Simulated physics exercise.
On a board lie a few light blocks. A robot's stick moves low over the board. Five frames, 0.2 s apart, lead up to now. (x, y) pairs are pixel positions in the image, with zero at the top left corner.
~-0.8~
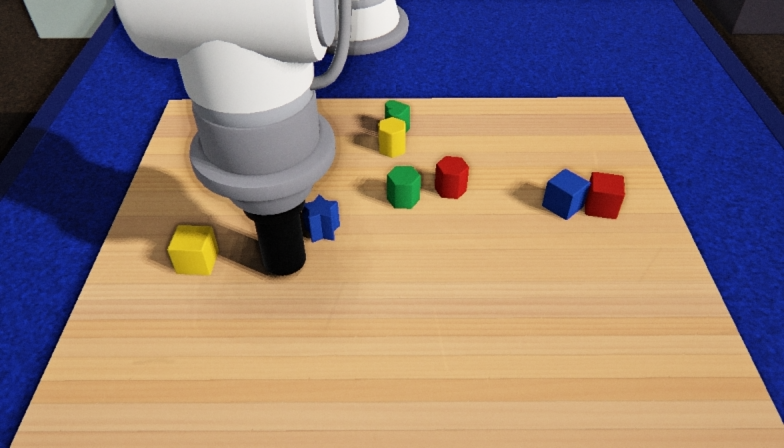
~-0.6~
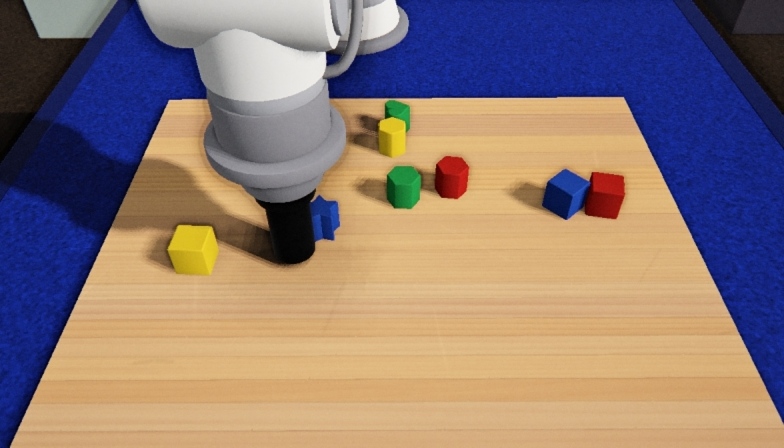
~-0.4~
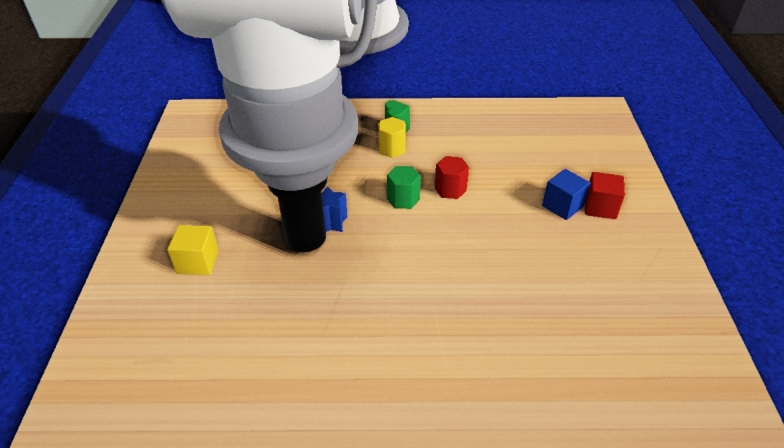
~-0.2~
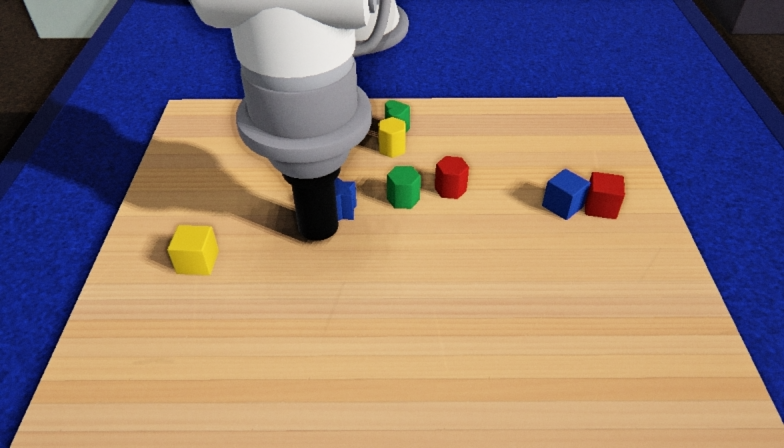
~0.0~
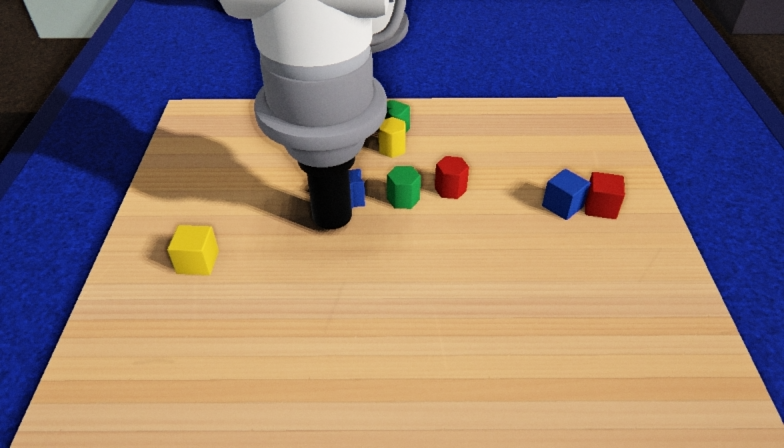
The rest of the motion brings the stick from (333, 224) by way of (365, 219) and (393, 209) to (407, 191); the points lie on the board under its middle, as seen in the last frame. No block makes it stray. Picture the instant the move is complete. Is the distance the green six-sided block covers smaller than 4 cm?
It seems not.
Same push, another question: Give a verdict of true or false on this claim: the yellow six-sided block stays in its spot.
The statement is correct.
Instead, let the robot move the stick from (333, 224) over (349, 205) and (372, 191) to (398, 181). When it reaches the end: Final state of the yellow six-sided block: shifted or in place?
That block remains where it is.
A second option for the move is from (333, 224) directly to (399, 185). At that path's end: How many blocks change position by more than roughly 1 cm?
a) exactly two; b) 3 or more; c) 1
My pick is a.
On the path given first. Halfway along, stick at (380, 208); blue star at (359, 172), turned 70° anticlockwise.
At the end, stick at (407, 184); blue star at (359, 172), turned 70° anticlockwise; yellow six-sided block in place; green six-sided block at (429, 150), turned 15° anticlockwise; red six-sided block at (456, 164), turned 15° clockwise.
